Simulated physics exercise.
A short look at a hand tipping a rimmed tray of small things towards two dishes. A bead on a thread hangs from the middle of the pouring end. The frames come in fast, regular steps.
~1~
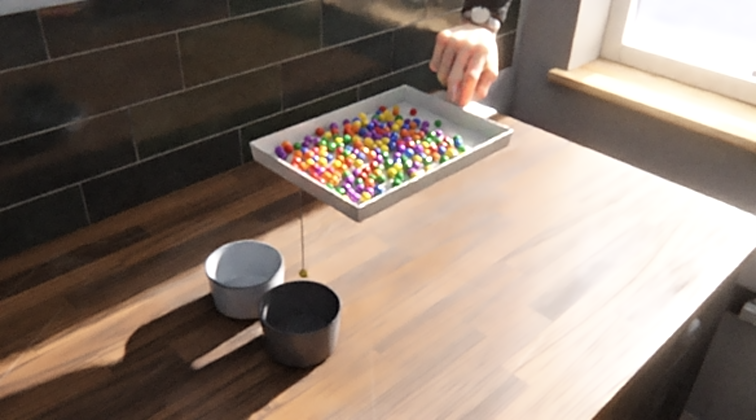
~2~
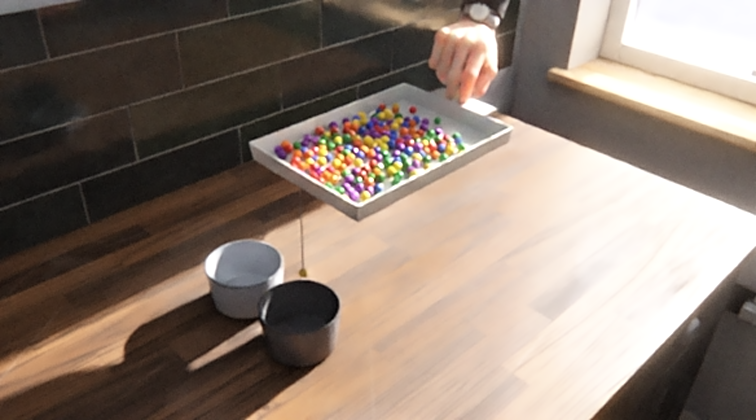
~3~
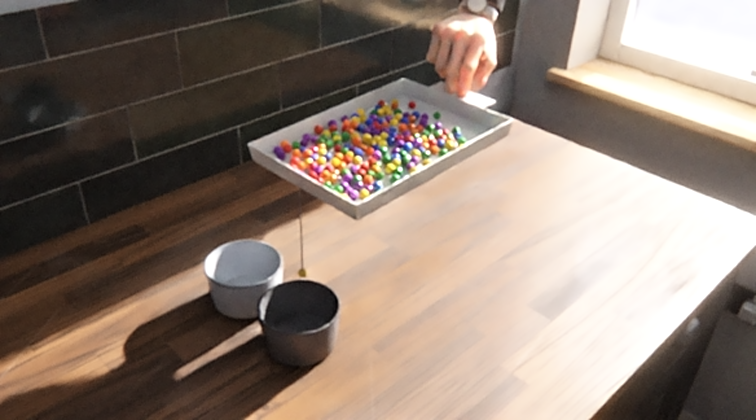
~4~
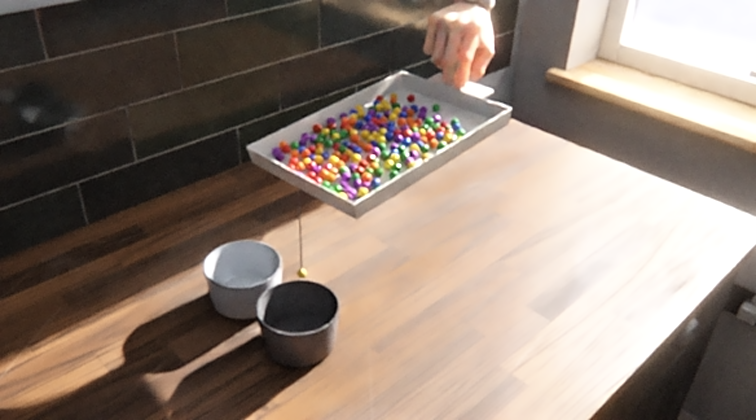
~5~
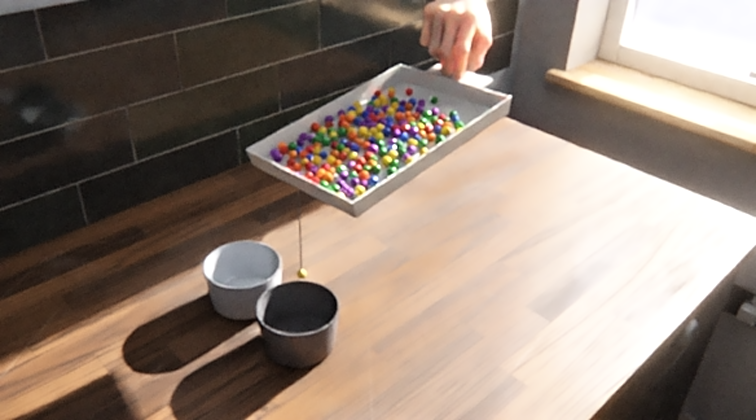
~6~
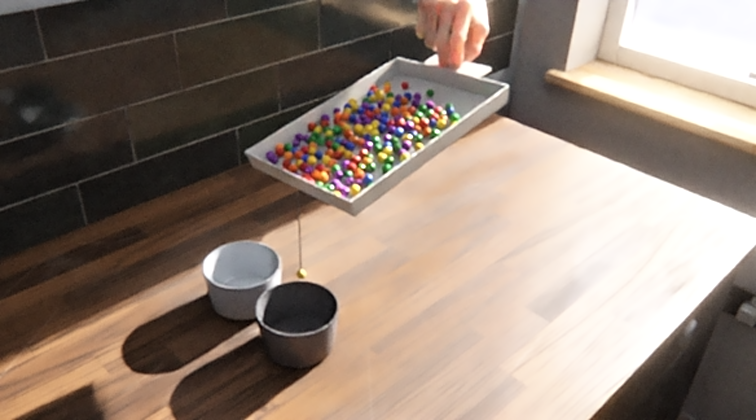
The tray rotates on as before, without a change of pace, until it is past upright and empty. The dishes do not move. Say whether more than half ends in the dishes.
In the dishes lies more than half of it.
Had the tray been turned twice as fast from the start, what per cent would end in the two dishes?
Close to 80 per cent.
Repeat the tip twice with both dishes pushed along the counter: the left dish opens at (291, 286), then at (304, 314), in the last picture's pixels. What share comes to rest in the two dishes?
First some 0, then 0 per cent.
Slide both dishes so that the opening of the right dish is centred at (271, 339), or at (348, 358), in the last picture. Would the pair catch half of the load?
First below a half, then the smaller part.
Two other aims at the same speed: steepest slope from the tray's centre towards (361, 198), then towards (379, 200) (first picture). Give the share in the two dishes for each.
About 10 and 10 per cent.
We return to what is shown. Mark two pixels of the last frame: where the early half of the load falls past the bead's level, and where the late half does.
Around (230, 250) and then (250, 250).
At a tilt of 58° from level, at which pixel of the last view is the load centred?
Close to (305, 127).
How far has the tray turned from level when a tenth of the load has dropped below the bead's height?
At some 90 degrees.
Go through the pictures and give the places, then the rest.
Corners of the pouring end at (254, 143) and (359, 205), level; middle of the load at (377, 153), round plastic beads; left dish at (214, 294); right dish at (268, 340); bead on its thread at (304, 274), in the first picture.
Corners of the pouring end at (253, 143) and (358, 204), level; middle of the load at (376, 151), in the second picture.
Corners of the pouring end at (252, 144) and (357, 203), tipped barely, lowest at the left corner; middle of the load at (376, 148), in the third picture.
Corners of the pouring end at (250, 146) and (354, 201), tipped a little, lowest at the left corner; middle of the load at (374, 144), in the fourth picture.
Corners of the pouring end at (249, 149) and (353, 200), tipped a little, lowest at the left corner; middle of the load at (369, 137), in the fifth picture.
Corners of the pouring end at (248, 151) and (351, 199), tipped a little, lowest at the left corner; middle of the load at (364, 134), about half on the move; left dish at (212, 294); right dish at (266, 341), in the sixth picture.
Soon after the last picture, tray tipped steeply; all on the tray.
A little later, tray tipped right over; about a third on the tray; about a third in the left dish; a small part outside both; about a quarter in the air.
Later still, tray tipped past a quarter turn; a stray few in the right dish; most in the left dish; about a quarter outside both.
By the end, tray tipped past a quarter turn; a stray few in the right dish; most in the left dish; about a quarter outside both.
